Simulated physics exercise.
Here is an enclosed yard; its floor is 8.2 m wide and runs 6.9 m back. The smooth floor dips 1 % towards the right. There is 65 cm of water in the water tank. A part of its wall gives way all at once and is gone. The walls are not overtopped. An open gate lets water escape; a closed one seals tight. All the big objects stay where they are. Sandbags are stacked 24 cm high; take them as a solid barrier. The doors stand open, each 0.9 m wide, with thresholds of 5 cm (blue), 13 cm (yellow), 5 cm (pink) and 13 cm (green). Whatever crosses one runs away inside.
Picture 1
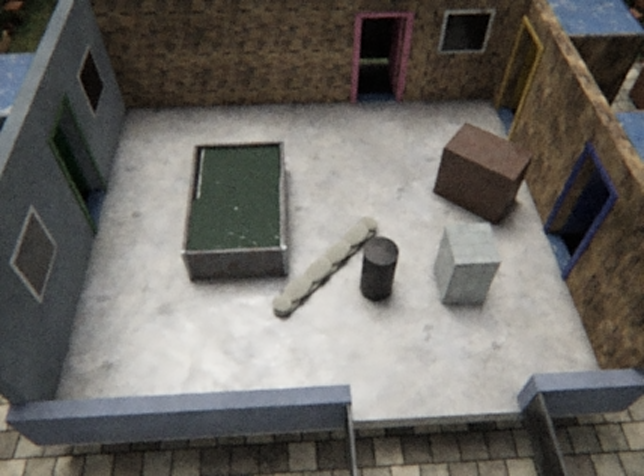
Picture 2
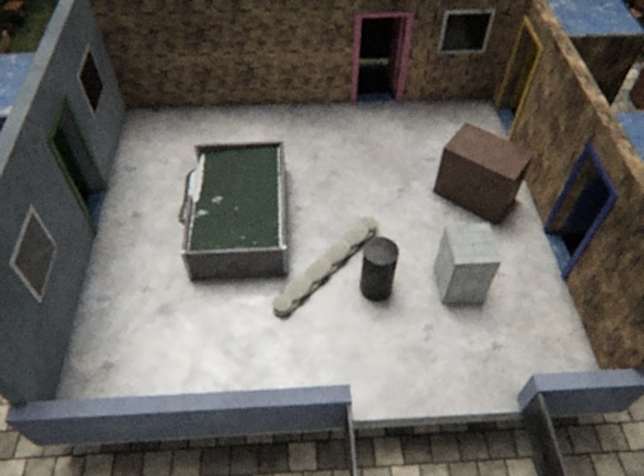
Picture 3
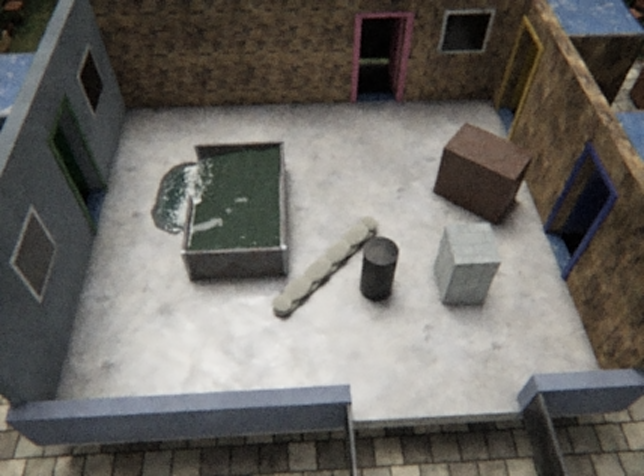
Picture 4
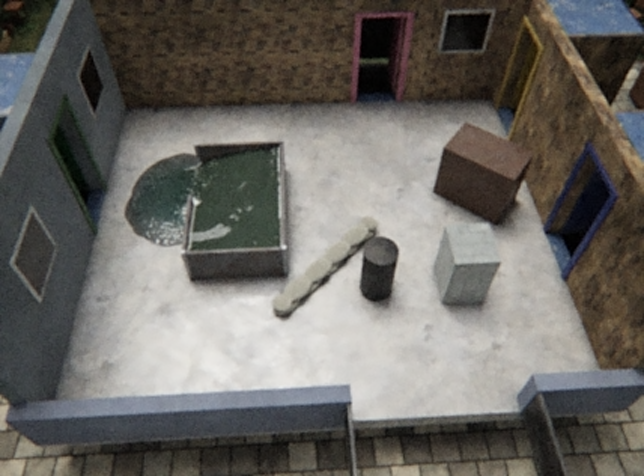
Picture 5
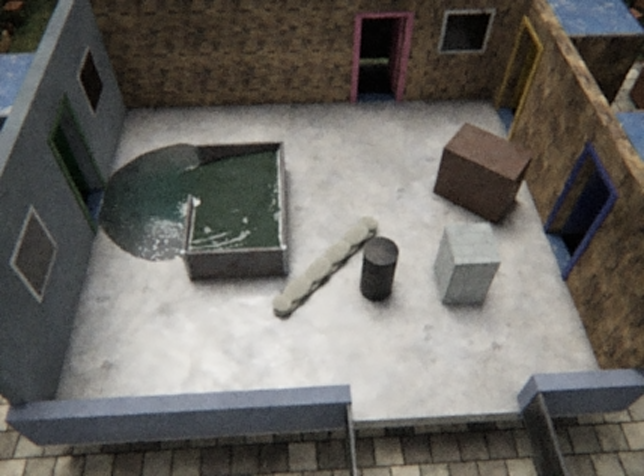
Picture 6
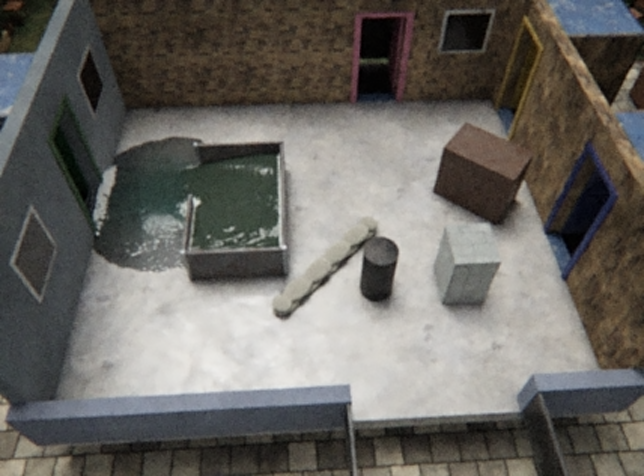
Dark green water poured out of the left side of a rectangular tank in a walled yard and spread in a widening, rounded pool towards the left wall, while the boxes and dark cylinder stayed still.
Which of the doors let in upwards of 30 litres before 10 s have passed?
Within that time: At the blue door it stays under the limit; at the yellow door it stays under the limit; at the pink door it keeps below the limit; at the green door it goes over the limit.
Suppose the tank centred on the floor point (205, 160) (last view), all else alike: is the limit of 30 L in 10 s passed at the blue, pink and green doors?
Against that limit: Blue under, pink not over, green under.
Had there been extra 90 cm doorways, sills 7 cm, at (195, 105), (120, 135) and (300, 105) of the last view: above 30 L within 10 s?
In turn: Above, above, not over.
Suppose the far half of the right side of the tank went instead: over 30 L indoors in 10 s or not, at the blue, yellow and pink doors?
Against that limit: Blue over, yellow above, pink past it.
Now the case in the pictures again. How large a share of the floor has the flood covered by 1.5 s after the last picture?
About 20 per cent.
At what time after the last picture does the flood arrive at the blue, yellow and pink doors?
Blue 7.0 s, yellow 4.5 s, pink 2.8 s.
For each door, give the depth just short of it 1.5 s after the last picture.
In cm: Blue 0, yellow 0, pink 0, green 30.
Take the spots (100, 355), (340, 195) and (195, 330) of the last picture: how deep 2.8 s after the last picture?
In that order: 3, 0 and 3 cm.
Then, 0.7 s after the last picture water covers 10 % of the floor and is deepest (38 cm) near (107, 188); blue door not reached, yellow door not reached, pink door not reached, green door 35 cm at the sill, 82 L in.
Then, 1.5 s after the last picture water covers 20 % of the floor and is deepest (42 cm) near (125, 115); blue door not reached, yellow door not reached, pink door not reached, green door 30 cm at the sill, 181 L in.
Then, 2.8 s after the last picture water covers 35 % of the floor and is deepest (25 cm) near (124, 120); blue door not reached, yellow door not reached, pink door not reached, green door 22 cm at the sill, 261 L in.
Then, 5.3 s after the last picture water covers 65 % of the floor and is deepest (14 cm) near (107, 188); blue door not reached, yellow door 10 cm at the sill, 0 L in, pink door 3 cm at the sill, 0 L in, green door 12 cm at the sill, 284 L in.
Then, 9.3 s after the last picture water covers 90 % of the floor and is deepest (10 cm) near (521, 174); blue door 3 cm at the sill, 0 L in, yellow door 9 cm at the sill, 0 L in, pink door 2 cm at the sill, 0 L in, green door 5 cm at the sill, 284 L in.
